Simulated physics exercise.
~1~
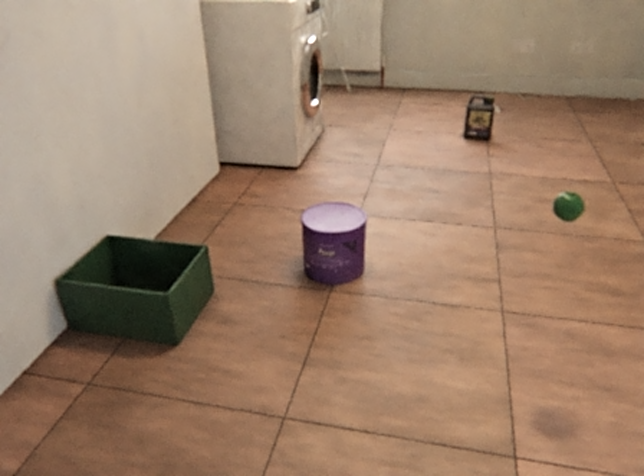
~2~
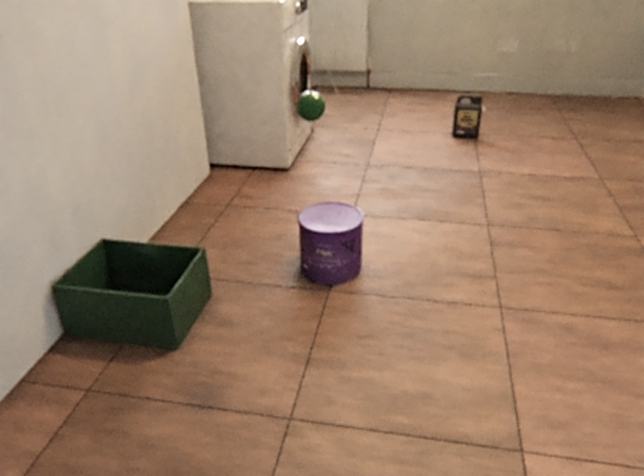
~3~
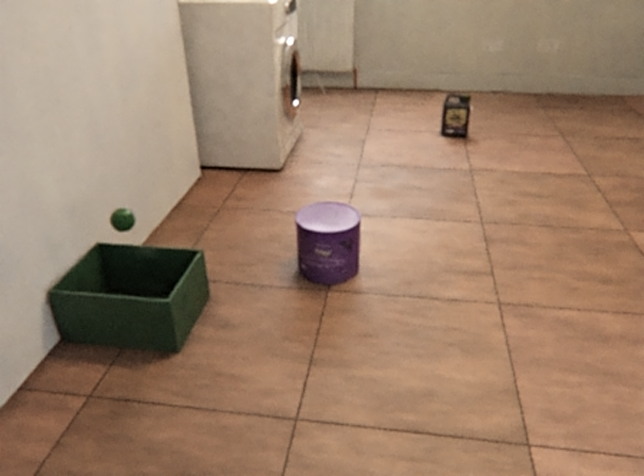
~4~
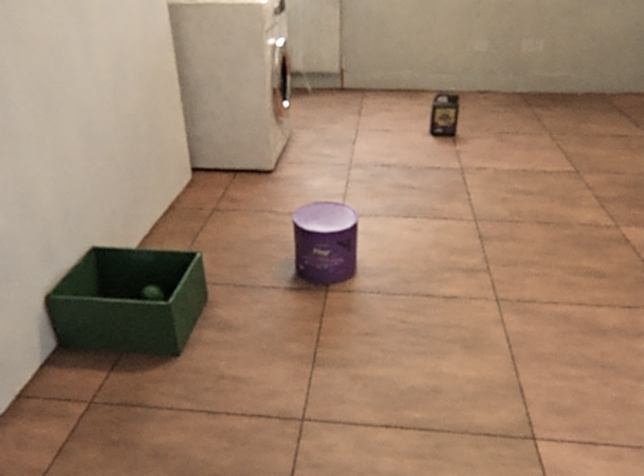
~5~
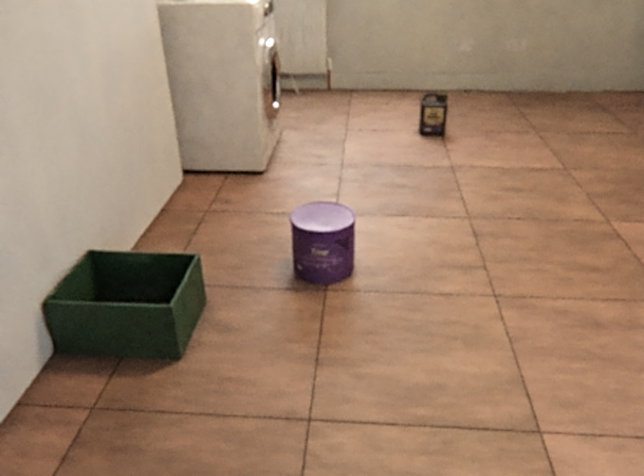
A white washing machine stands against the wall at the back left of a room with brown tiled flooring, seen from slightly above as the view drifts a little sideways. An open green box sits on the floor at the lower left, a purple pail stands near the middle, and a small dark object rests farther back. A green apple flies through the air from the right, crossing leftward past the washing machine. It drops toward the box and goes inside, then is hidden behind the box's walls, while the pail stays in place.
